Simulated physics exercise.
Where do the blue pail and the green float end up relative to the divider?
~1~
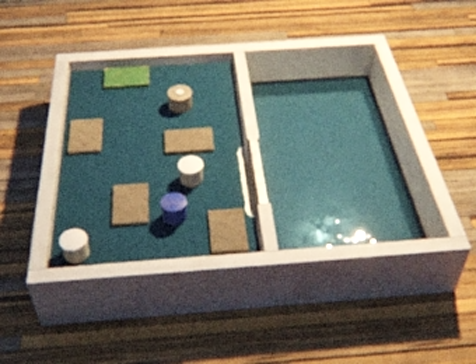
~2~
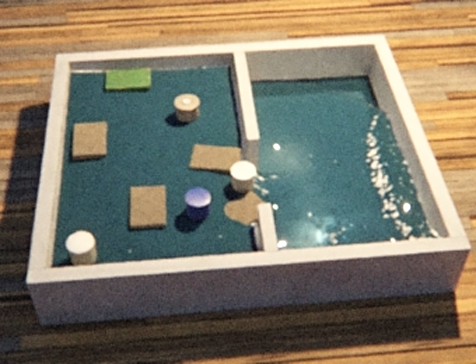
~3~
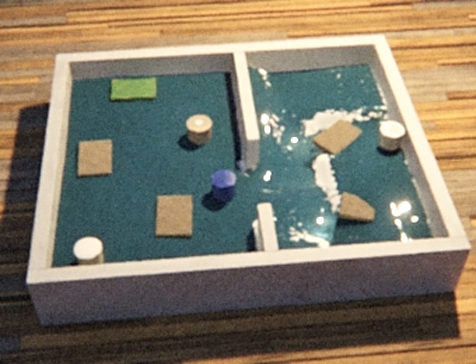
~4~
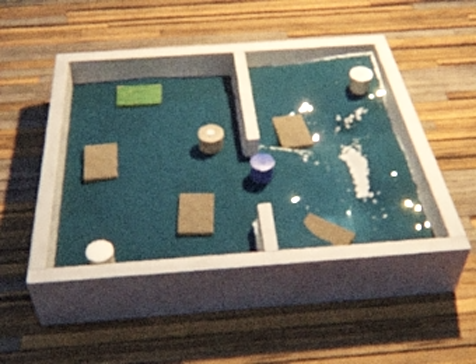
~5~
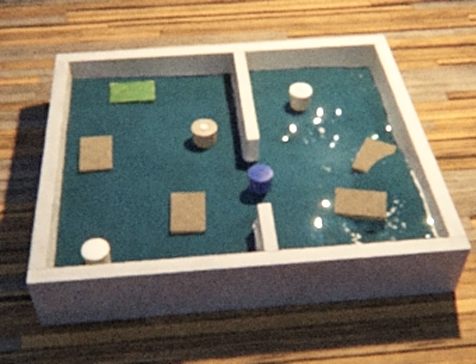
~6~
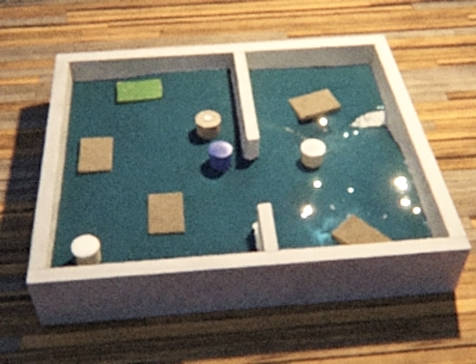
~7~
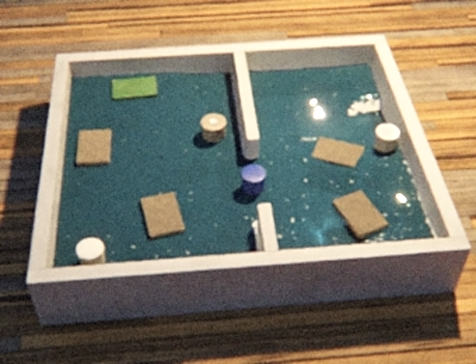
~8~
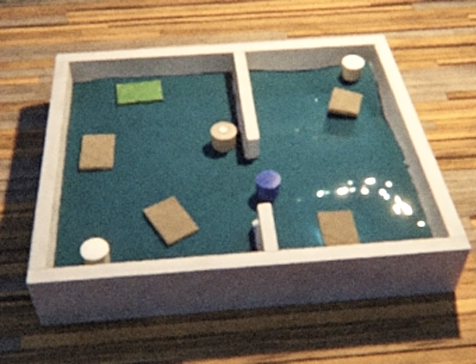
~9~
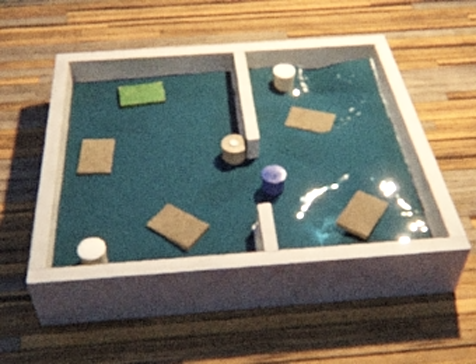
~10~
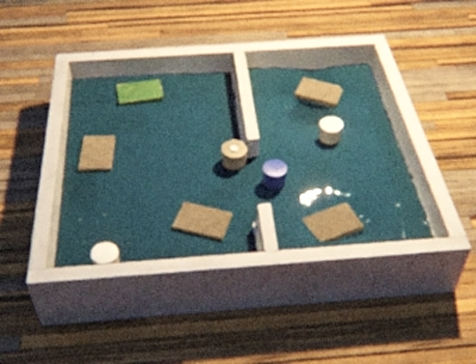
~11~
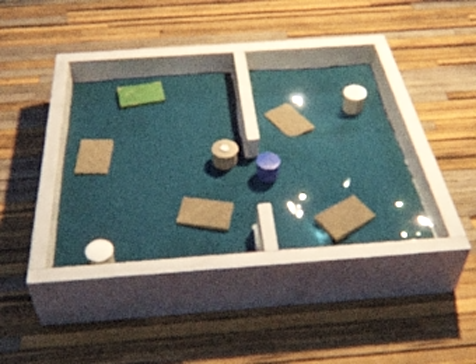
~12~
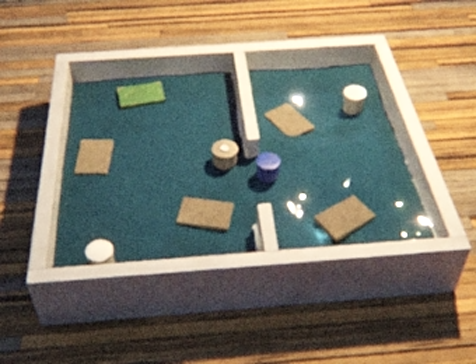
The blue pail drifts into the gap and ends with its middle just past the divider. The green float falls short, staying afloat near the back of the left side.
